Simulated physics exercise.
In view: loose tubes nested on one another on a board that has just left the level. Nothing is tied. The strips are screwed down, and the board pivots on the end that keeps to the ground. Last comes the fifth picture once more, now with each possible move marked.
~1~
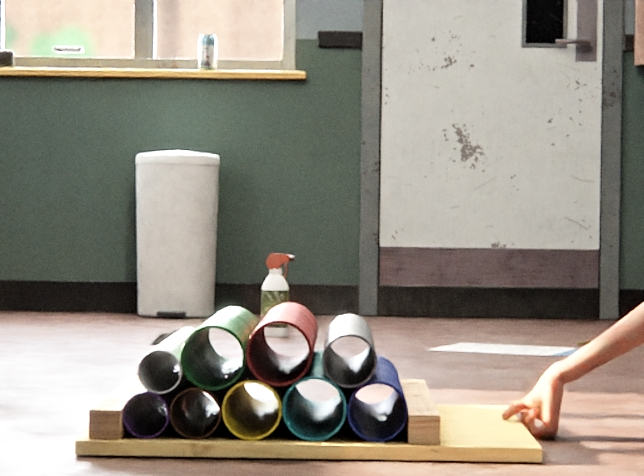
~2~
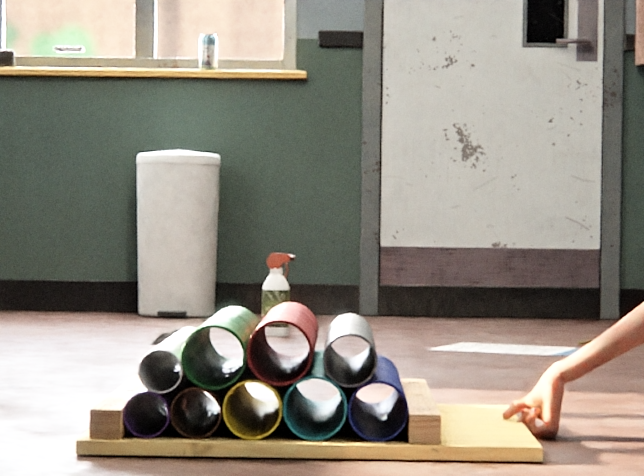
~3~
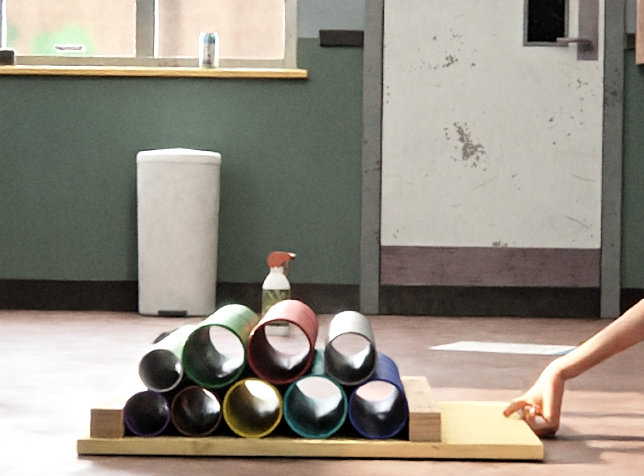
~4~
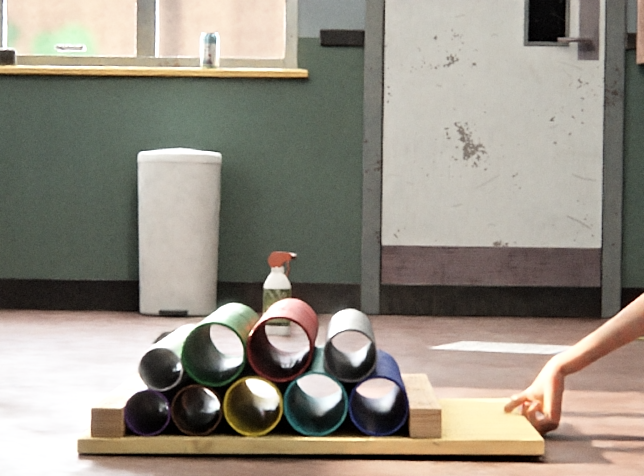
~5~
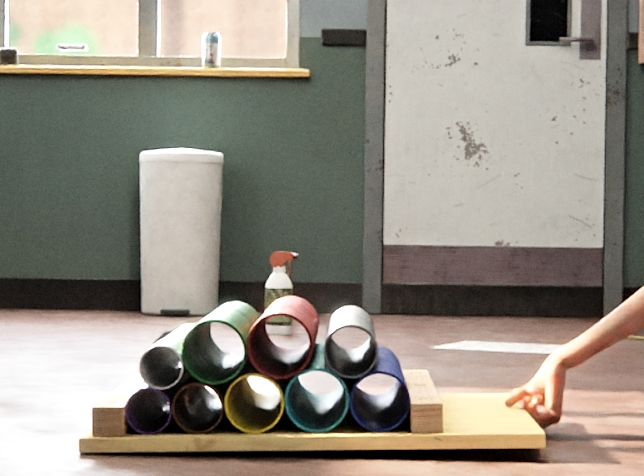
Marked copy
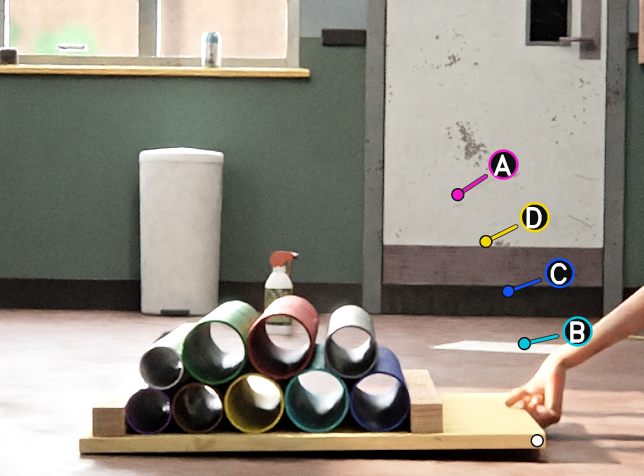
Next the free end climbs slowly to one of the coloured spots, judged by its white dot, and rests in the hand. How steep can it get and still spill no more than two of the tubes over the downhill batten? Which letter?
Lift it to C and no more.
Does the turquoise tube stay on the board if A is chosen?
Yes.
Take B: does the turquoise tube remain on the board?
Yes.
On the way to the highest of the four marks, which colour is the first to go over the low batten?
The white one.
On the marked copy, A at (458, 195); B at (525, 344); C at (508, 291); D at (486, 242); the white dot at (537, 440).
Taking C. A third of the way, board at 14°.
Two thirds of the way, board at 21°.
When it is over, board at 21°, two over the low batten (green, white).
As for the rest, A three over the low batten (red, green, white); B none over the low batten; D three over the low batten (red, green, white).
